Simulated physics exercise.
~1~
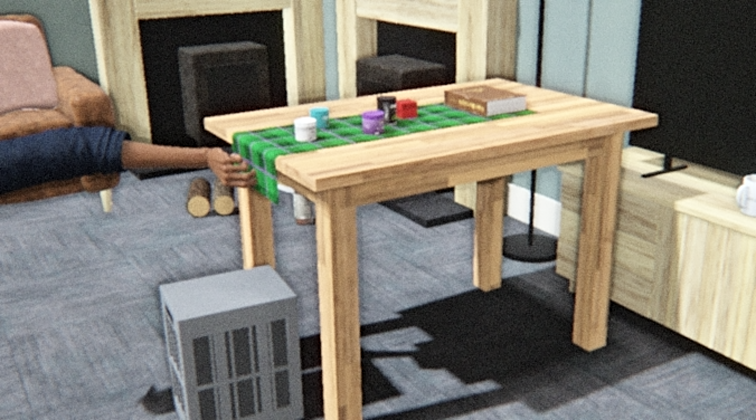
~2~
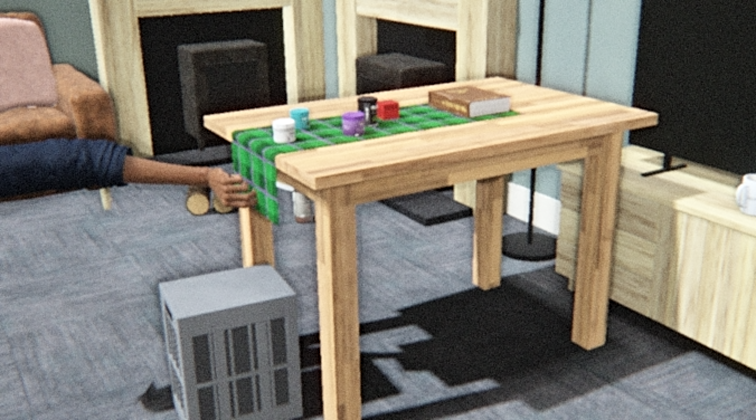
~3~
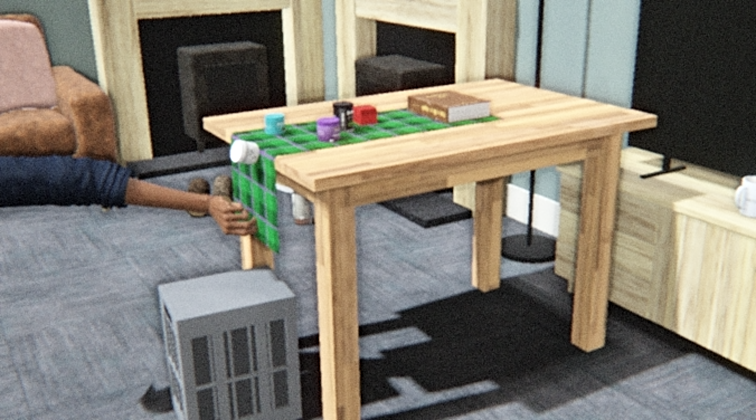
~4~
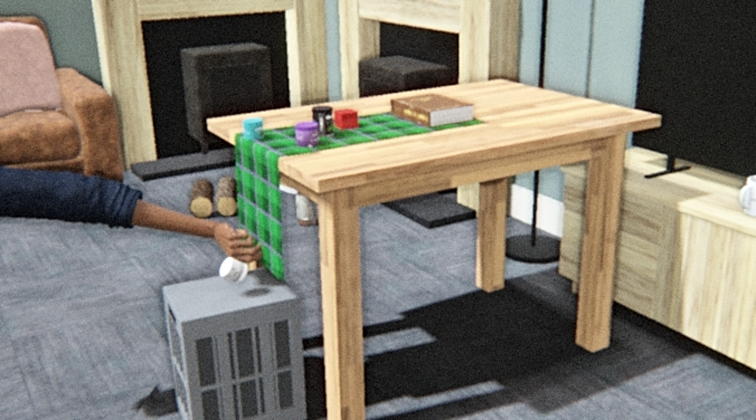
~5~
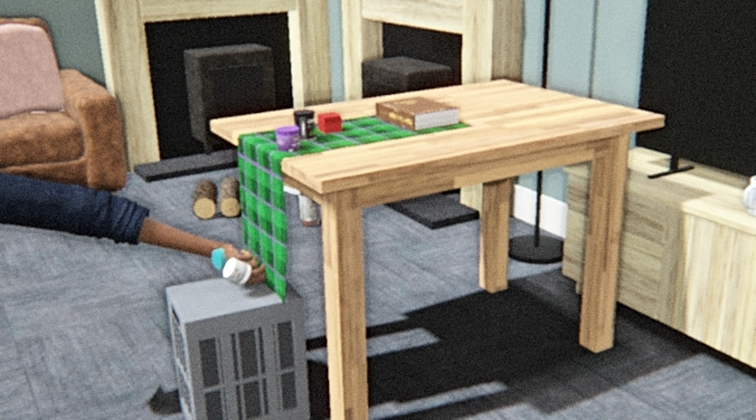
A dark-skinned arm in a navy sleeve reaches in from the left of a living room, gripping the end of a green checked tea towel on a wooden table, seen from slightly above by a gently swaying camera. On the towel sit a white pot, a turquoise pot, a purple pot, a black can, a red item and a brown book, with a grey crate below. The hand draws the cloth steadily left and down, carrying everything along. The white pot reaches the edge and drops towards the crate, then the turquoise pot follows. Finally, both are by the hand at the crate, while the rest remain on the table.
